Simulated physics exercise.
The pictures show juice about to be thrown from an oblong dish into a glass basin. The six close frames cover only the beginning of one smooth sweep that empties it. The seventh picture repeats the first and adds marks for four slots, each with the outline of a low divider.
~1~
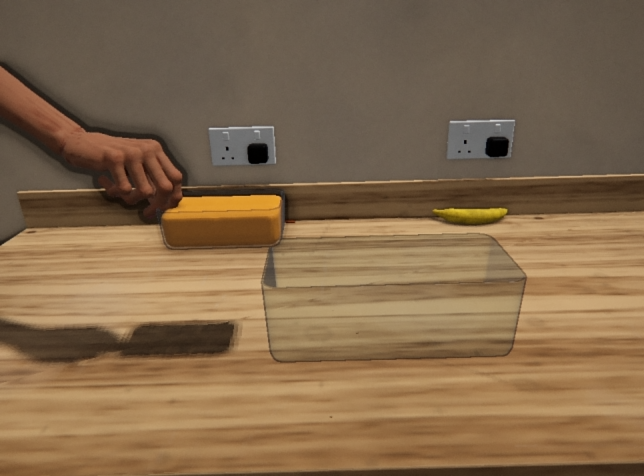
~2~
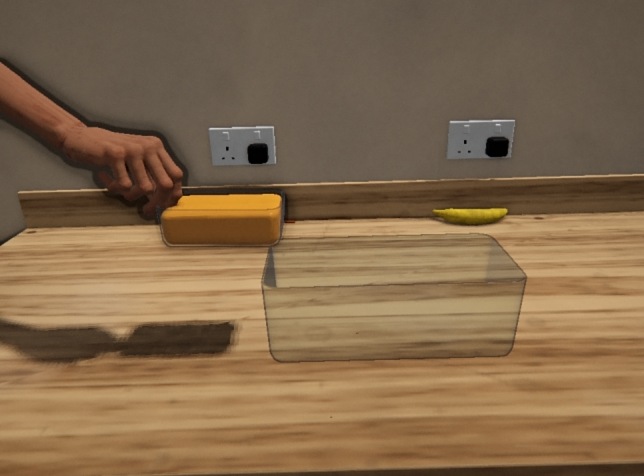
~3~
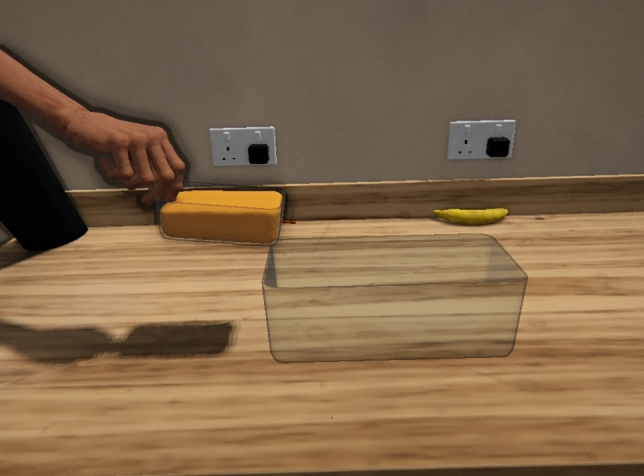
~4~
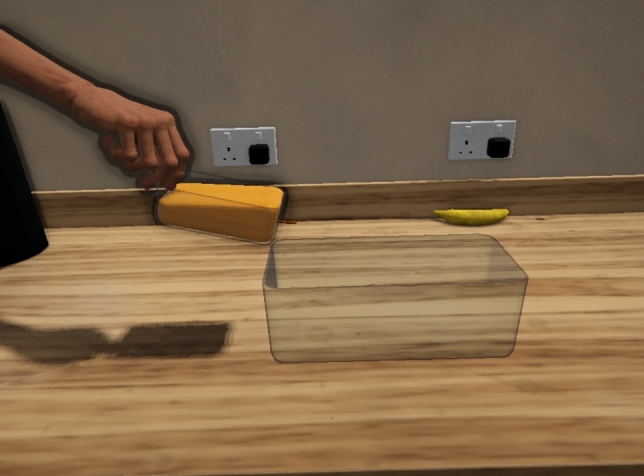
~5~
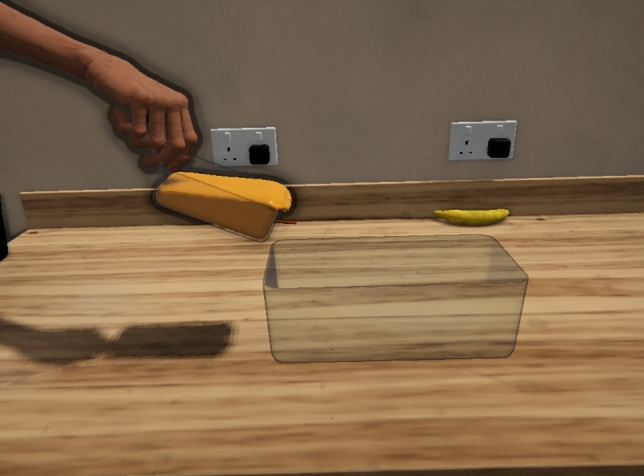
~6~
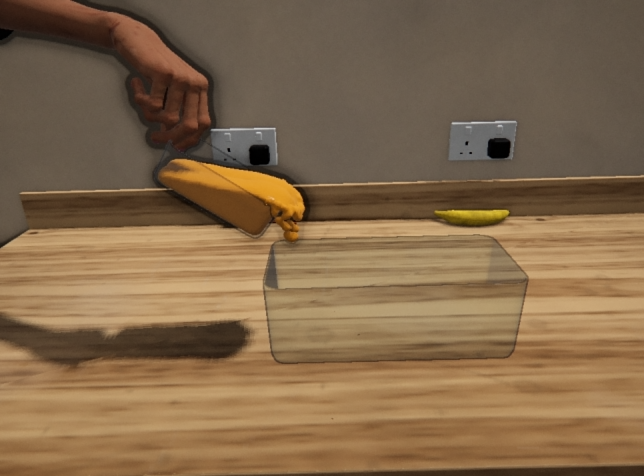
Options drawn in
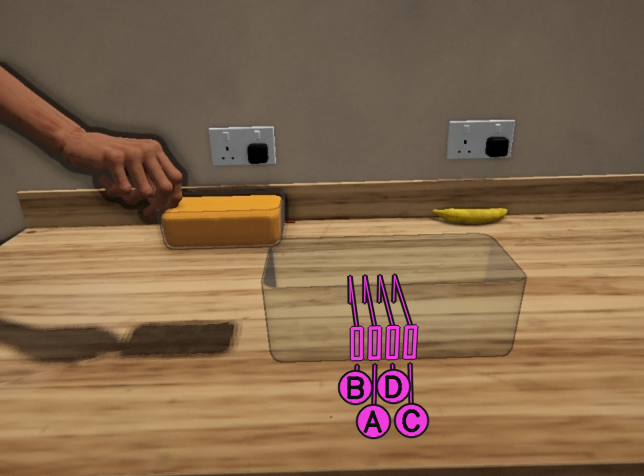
A hand at the left tilts an oblong dish of orange juice rightward on a wooden counter, gradually at first and then more steeply, and the juice runs over its lip beside a clear, empty basin.
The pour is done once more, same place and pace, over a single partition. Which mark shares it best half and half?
Take A.
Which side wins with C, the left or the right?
More ends on the left.
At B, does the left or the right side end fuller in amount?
More ends on the right.
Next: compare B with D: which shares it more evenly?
B it is.
On the marked copy, A at (374, 365); B at (357, 365); C at (410, 364); D at (392, 364).
With A, about 50 % ends left of the wall and 48 % right of it.
With B, about 25 % ends left of the wall and 74 % right of it.
With C, about 94 % ends left of the wall and 5 % right of it.
With D, about 86 % ends left of the wall and 12 % right of it.
